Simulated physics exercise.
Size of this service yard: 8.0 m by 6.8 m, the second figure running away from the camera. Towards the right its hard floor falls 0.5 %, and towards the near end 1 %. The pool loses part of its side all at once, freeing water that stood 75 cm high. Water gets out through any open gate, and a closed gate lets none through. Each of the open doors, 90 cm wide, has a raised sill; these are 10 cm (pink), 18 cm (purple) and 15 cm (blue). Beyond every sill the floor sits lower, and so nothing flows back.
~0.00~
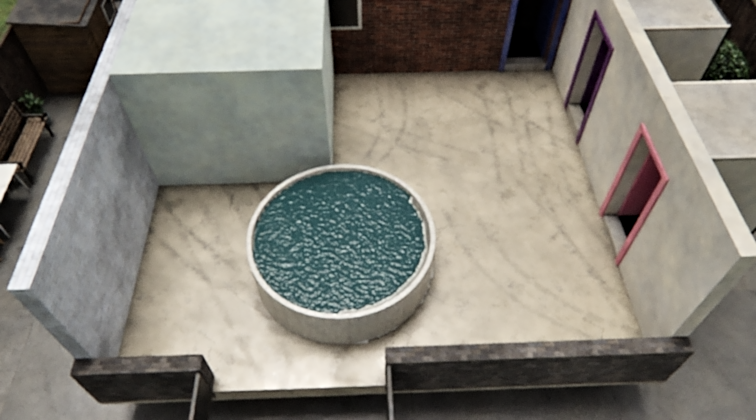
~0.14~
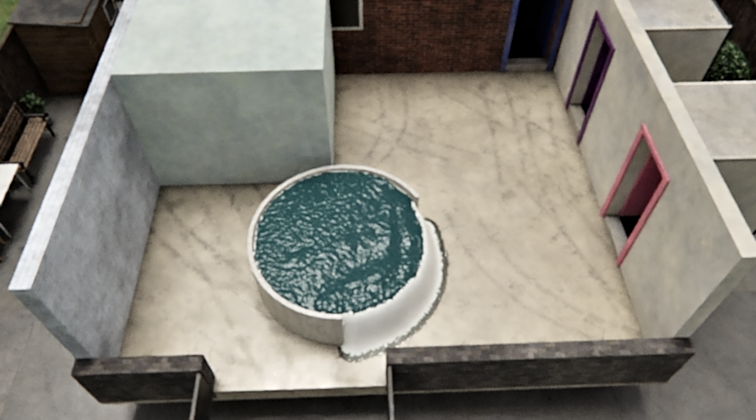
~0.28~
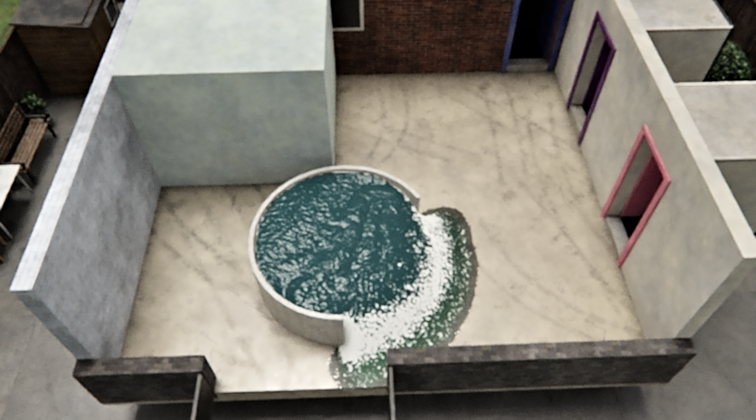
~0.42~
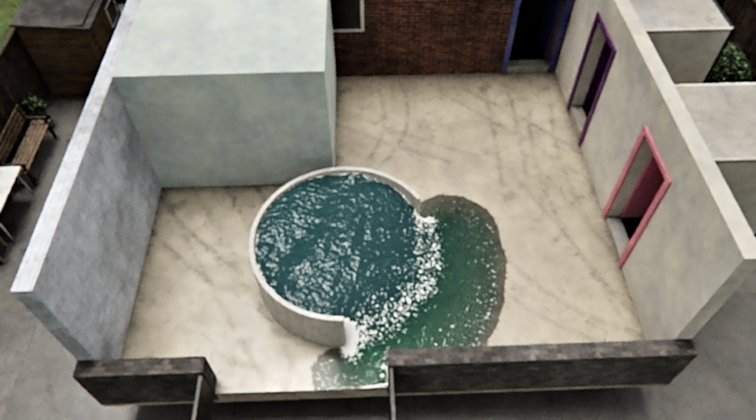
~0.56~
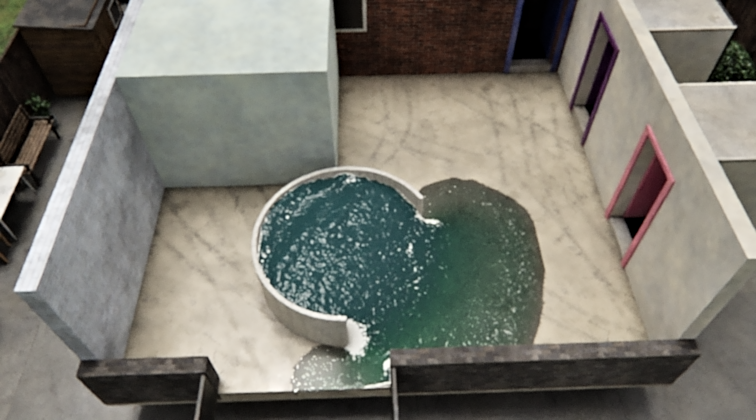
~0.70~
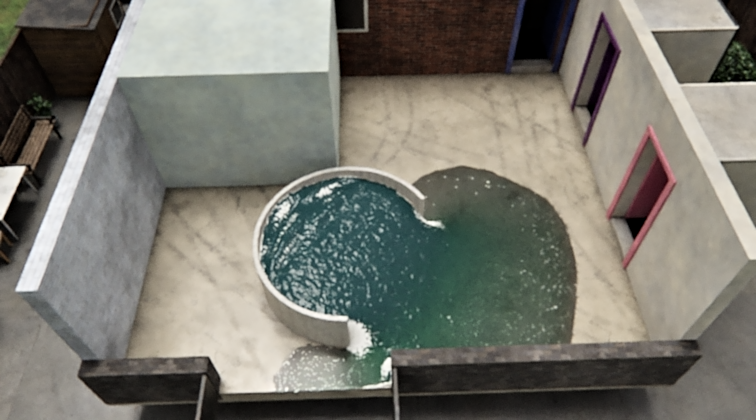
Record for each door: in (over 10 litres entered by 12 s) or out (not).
The pink door breaches the cutoff; the purple door remains within the cutoff; the blue door breaches the cutoff.
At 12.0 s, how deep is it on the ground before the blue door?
The depth there is near 9.5 cm.
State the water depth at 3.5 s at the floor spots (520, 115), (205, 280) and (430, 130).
I'd read it as roughly 12, 0 and 0 cm, in that order.
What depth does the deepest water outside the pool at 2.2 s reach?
Around 67 centimetres.
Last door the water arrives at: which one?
The blue one.
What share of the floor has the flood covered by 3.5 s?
Close to 45 in a hundred.
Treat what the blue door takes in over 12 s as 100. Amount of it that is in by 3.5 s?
I'd say close to 0 percent.
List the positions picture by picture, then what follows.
In the first picture, still water, 75 cm deep, in the pool at (341, 237).
In the second picture, water pours out at (421, 290) and has run 1.5 m, to (428, 222); deepest outside 35 cm, 75 cm at the pool's back.
In the third picture, the front is at (348, 387), 1.8 m from the gap at (422, 292); 2.6 m2 of floor is under water; 75 cm left at the back of the pool.
In the fourth picture, water pours out at (422, 294) and has run 2.2 m, to (463, 201); deepest outside 38 cm, 75 cm at the pool's back.
In the fifth picture, the front is at (473, 185), 2.6 m from the gap at (425, 294); 7.0 m2 of floor is under water; 74 cm left at the back of the pool.
In the sixth picture, water pours out at (426, 295) and has run 3.0 m, to (544, 204); deepest outside 70 cm, 67 cm at the pool's back.
After 1.4 s water covers 40 % of the floor and is deepest (56 cm) near (654, 363); pink door 4 cm at the sill, 24 L in, purple door not reached, blue door not reached.
After 2.2 s water covers 35 % of the floor and is deepest (67 cm) near (618, 364); pink door 33 cm at the sill, 103 L in, purple door 9 cm at the sill, 0 L in, blue door not reached.
After 3.5 s water covers 45 % of the floor and is deepest (38 cm) near (654, 363); pink door 24 cm at the sill, 232 L in, purple door 14 cm at the sill, 0 L in, blue door 11 cm at the sill, 0 L in.
After 7.0 s water covers 80 % of the floor and is deepest (25 cm) near (352, 194); pink door 12 cm at the sill, 321 L in, purple door 8 cm at the sill, 0 L in, blue door 19 cm at the sill, 155 L in.
After 12.0 s water covers 90 % of the floor and is deepest (26 cm) near (618, 364); pink door 13 cm at the sill, 345 L in, purple door 9 cm at the sill, 0 L in, blue door 10 cm at the sill, 161 L in.
